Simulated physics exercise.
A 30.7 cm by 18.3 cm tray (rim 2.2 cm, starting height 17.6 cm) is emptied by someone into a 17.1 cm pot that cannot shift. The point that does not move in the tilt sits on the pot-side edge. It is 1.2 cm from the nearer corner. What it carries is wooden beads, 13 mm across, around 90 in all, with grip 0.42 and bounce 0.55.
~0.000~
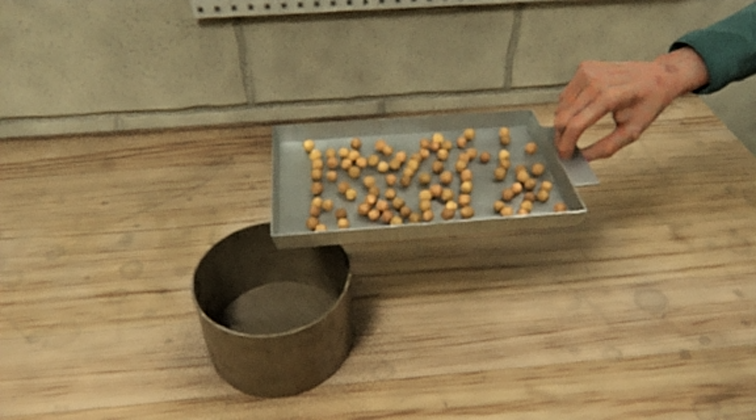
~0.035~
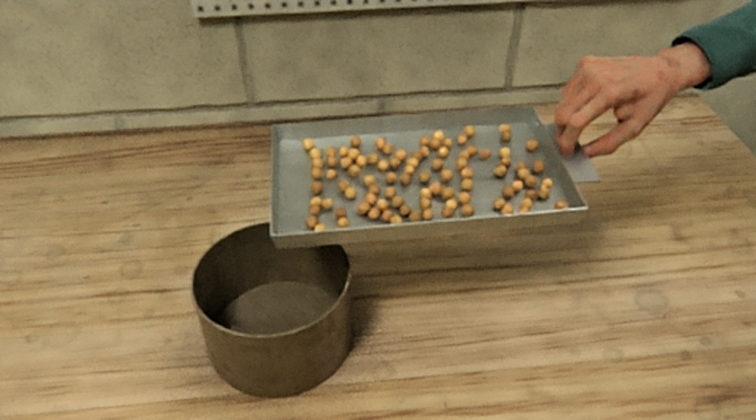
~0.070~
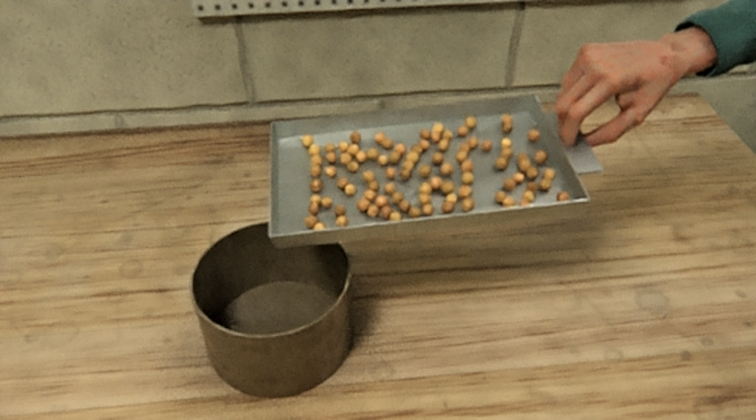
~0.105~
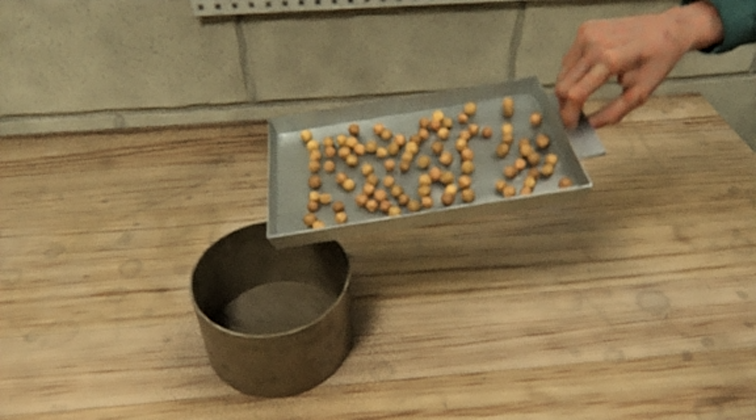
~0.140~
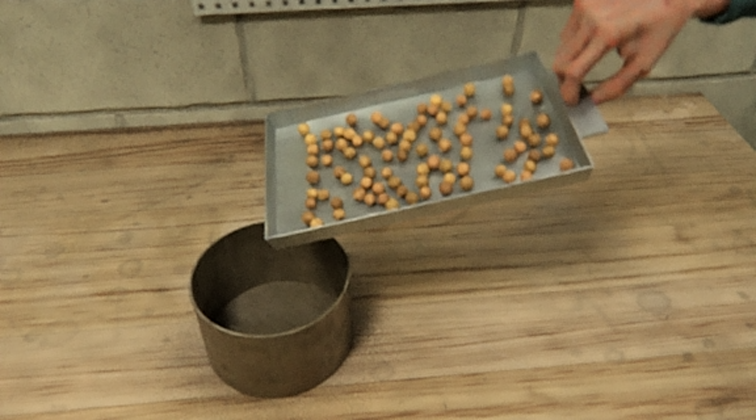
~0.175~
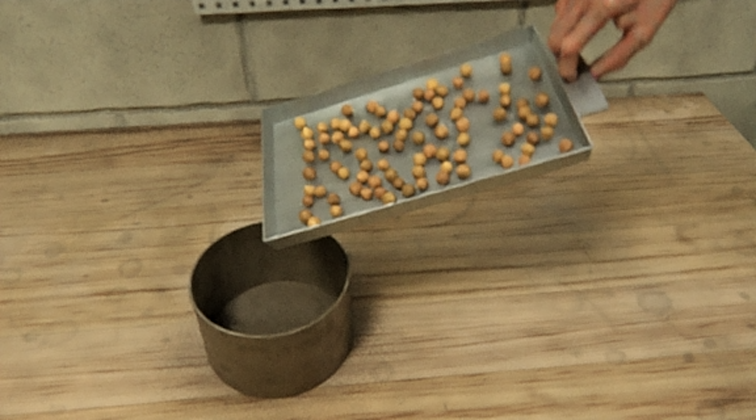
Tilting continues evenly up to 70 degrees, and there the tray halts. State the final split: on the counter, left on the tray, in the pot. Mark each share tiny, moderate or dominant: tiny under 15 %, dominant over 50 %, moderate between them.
Counter: Moderate, tray: Moderate, pot: Moderate.
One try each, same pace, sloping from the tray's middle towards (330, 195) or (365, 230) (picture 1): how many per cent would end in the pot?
That would be close to 35 per cent, then close to 35 per cent.
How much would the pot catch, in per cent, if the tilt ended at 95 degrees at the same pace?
Near 60 %, then.
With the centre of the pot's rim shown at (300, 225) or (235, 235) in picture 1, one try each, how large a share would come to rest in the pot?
The shares would be near 0 and 5 per cent respectively.
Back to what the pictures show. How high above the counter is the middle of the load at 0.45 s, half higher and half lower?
About 26 cm.
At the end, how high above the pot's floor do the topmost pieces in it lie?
My guess is around 1.5 centimetres.
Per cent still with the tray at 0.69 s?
Roughly 40 percent of the load, I'd say.
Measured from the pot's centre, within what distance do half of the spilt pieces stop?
42 cm.
Then, at 0.34 s, tilt 46 degrees; the tray holds 100 %, the pot 0 %.
Then, at 0.45 s, tilt 64 degrees; the tray holds 100 %, the pot 0 %.
Then, at 0.69 s, tilt 70 degrees; the tray holds 40 %, the pot 20 %.
In the end, at 1.9 s, counter 35 %, tray 30 %, pot 35 %.
